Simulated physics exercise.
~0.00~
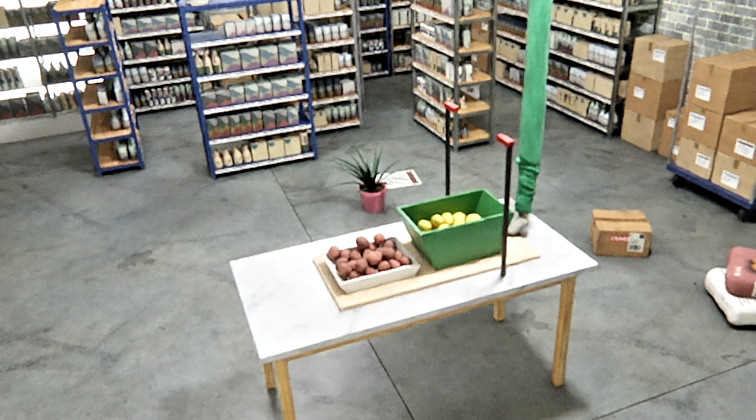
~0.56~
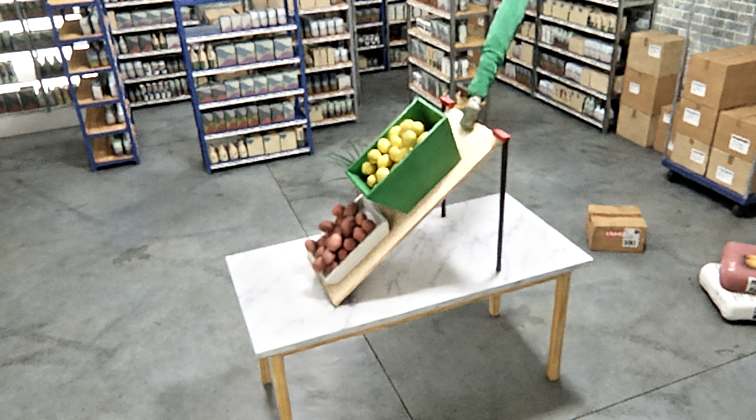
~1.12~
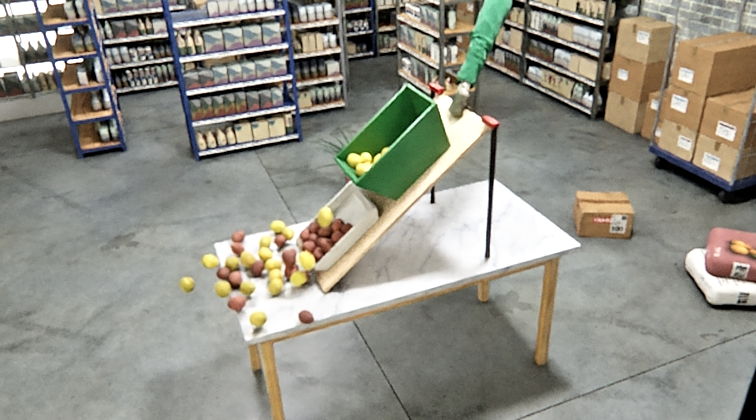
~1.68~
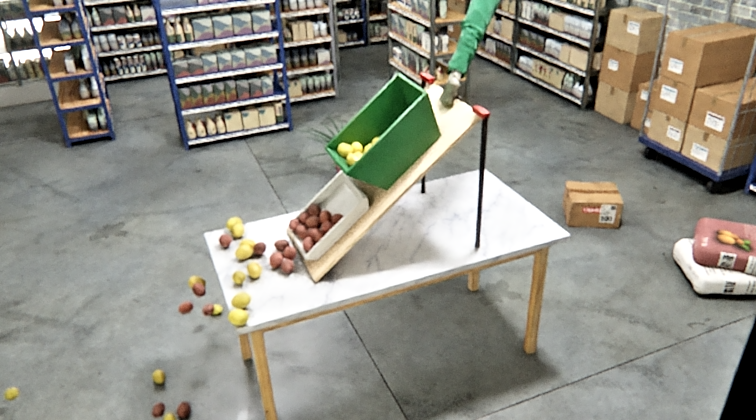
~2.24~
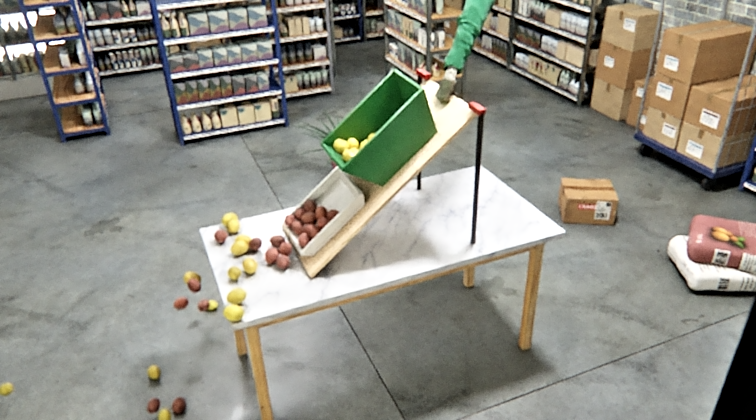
The clip opens on a marble-topped table in a storeroom, where a board holds a white tray of red potatoes beside a green tray of lemons. A green-sleeved arm whips up the board's right end, tilting it steeply down to the left until it reaches the red-topped stops. Both trays stay fixed to the board, but potatoes and lemons spill over their left ends and tumble across the tabletop. Some drop off the table's left side onto the floor. The arm keeps the board raised as the scattered pieces settle, with potatoes and several lemons still in their trays.
